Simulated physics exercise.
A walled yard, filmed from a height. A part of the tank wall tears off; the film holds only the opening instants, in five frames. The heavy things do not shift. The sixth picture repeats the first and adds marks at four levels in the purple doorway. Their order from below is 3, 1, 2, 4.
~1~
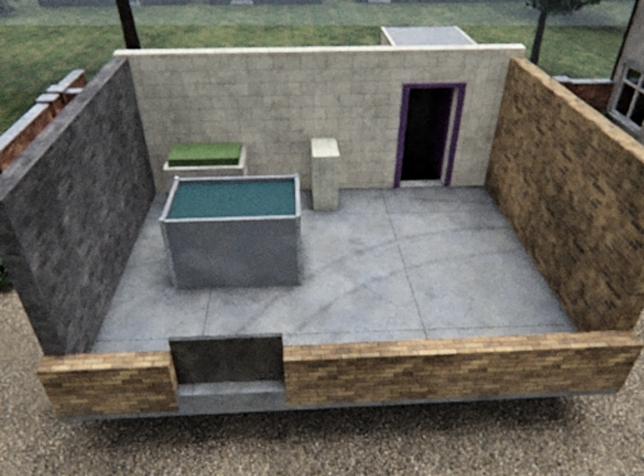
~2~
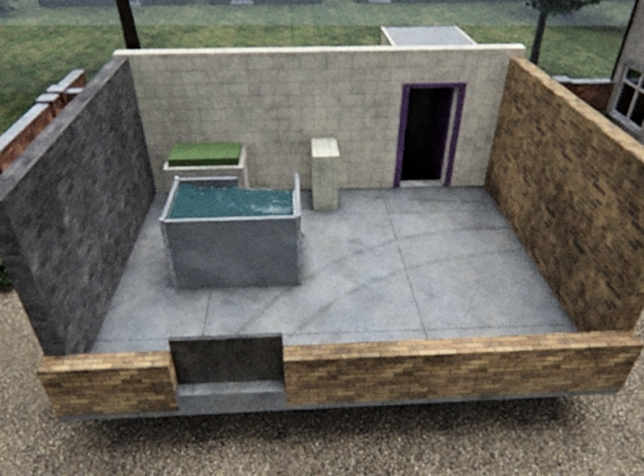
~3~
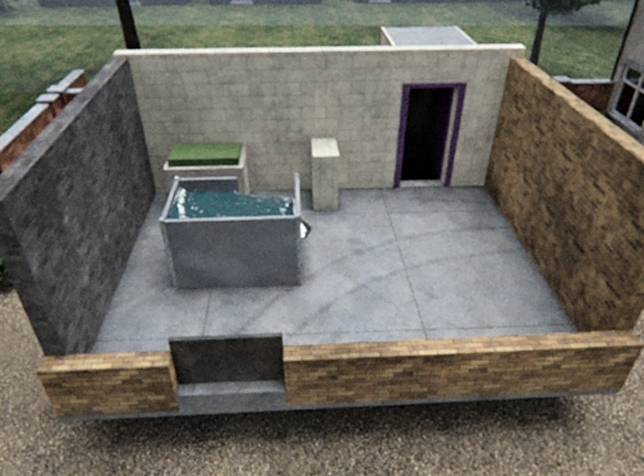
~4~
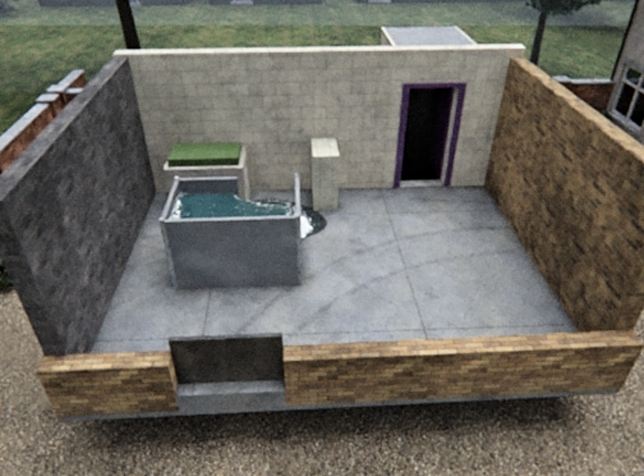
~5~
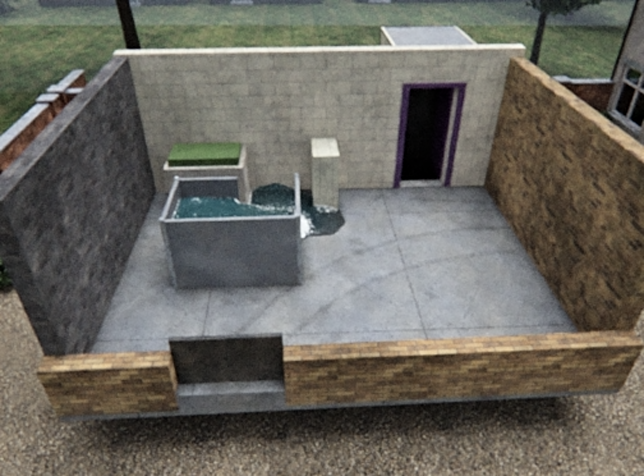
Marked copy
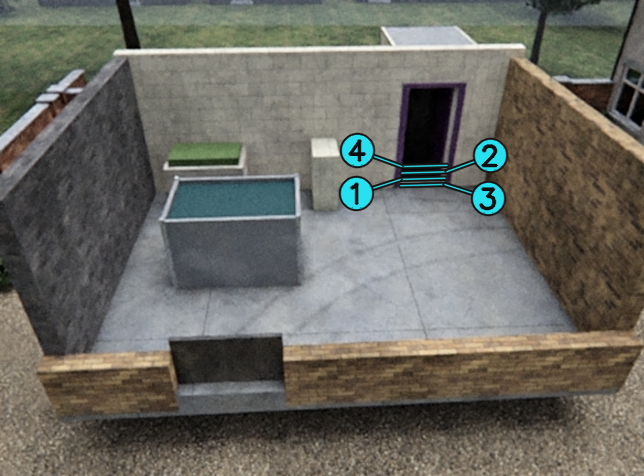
The clip opens on a walled yard seen from above, with still blue-green water filling a grey tank at left. The water turns choppy and its level drops, then some emerges beside the tank's right side and spreads across the floor behind it, around the foot of a pale pillar.
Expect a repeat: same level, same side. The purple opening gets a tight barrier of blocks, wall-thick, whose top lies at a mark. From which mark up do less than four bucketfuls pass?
That is height 1.
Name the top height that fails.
3.
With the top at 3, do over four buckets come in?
Yes, it does.
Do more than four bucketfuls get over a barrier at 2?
No, that is safe.
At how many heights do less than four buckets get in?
Three of the four.
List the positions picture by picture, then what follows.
In the first picture, water in the tank at rest, its middle at (235, 201); foot of the purple doorway at (422, 187); shut gate at (227, 345).
In the second picture, water covers 1 % of the ground, its front hidden from here.
In the third picture, water covers 3 % of the ground, its front hidden from here.
In the fourth picture, front seen at (313, 213), 6 % of the ground wet.
In the fifth picture, front seen at (327, 213), 10 % of the ground wet.
On the marked copy, 1 at (423, 178); 2 at (423, 172); 3 at (422, 185); 4 at (424, 166); from the bottom up 3, 1, 2, 4.
For height 1, nothing gets over.
For height 2, nothing gets over.
For height 3, about 9 bucketfuls get in.
For height 4, nothing gets over.
